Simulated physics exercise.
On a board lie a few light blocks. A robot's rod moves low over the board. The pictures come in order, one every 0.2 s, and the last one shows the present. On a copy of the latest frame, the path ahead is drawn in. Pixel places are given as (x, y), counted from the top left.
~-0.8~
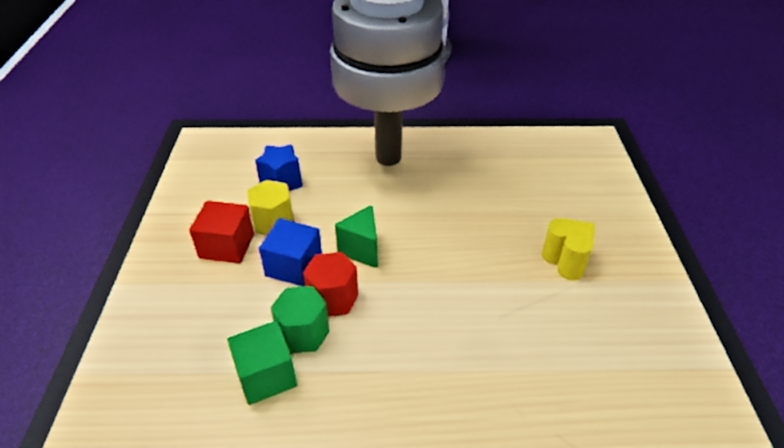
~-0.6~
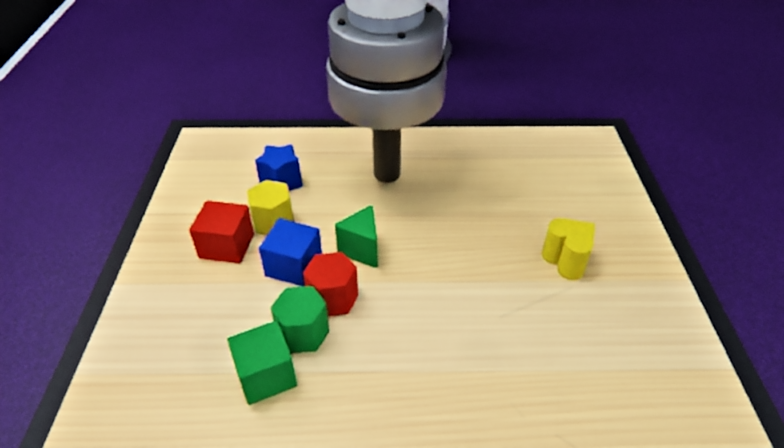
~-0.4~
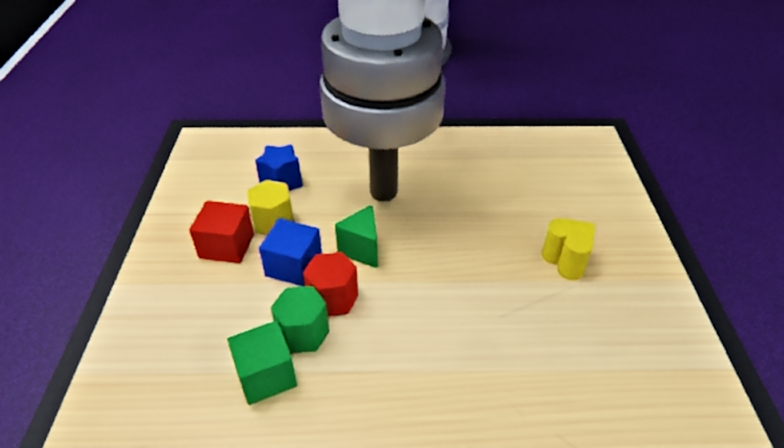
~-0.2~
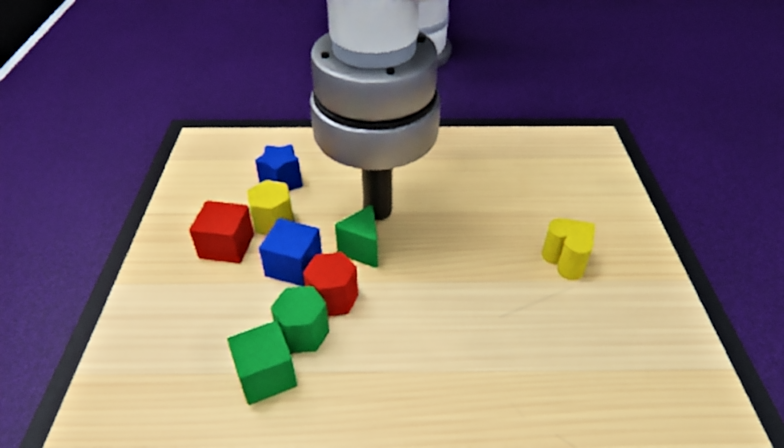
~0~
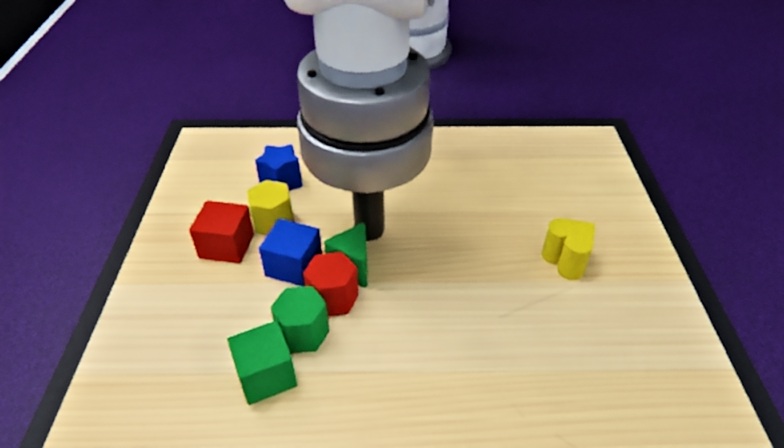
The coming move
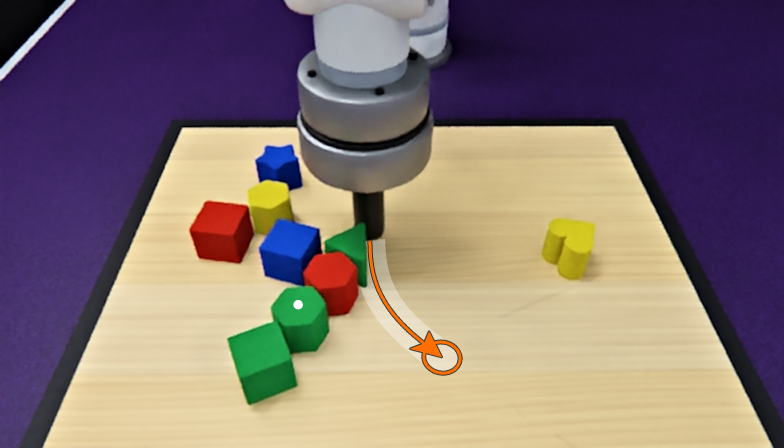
On a wooden board scattered with red, blue, green and yellow blocks, a robot's dark rod moves down the board and slightly left, then nudges the green three-sided block a short way toward the red hexagonal block.
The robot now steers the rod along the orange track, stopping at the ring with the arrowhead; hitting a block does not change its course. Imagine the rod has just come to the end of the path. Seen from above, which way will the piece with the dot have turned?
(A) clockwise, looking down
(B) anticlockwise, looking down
It's A.
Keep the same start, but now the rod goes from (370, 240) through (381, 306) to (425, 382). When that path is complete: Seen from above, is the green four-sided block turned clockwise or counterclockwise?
My answer: Anticlockwise.
Drawn move, from (370, 240) via (375, 279) and (399, 320), ending at (442, 357); the dot is on the green hexagonal block.
On the path given first. One third of the way, rod at (375, 272); green four-sided block at (228, 370), turned 35° anticlockwise; green hexagonal block at (266, 332), turned 35° clockwise; red hexagonal block at (313, 306); green three-sided block at (344, 278), turned 25° clockwise.
Two thirds of the way, rod at (399, 313); green four-sided block at (218, 376), turned 35° anticlockwise; green hexagonal block at (254, 336), turned 30° clockwise; red hexagonal block at (307, 316), turned 30° clockwise; green three-sided block at (358, 305), turned 70° clockwise.
At the end, rod at (443, 350); green four-sided block at (218, 376), turned 35° anticlockwise; blue four-sided block still; green hexagonal block at (254, 336), turned 30° clockwise; red hexagonal block at (307, 316), turned 30° clockwise; green three-sided block at (359, 305), turned 75° clockwise.
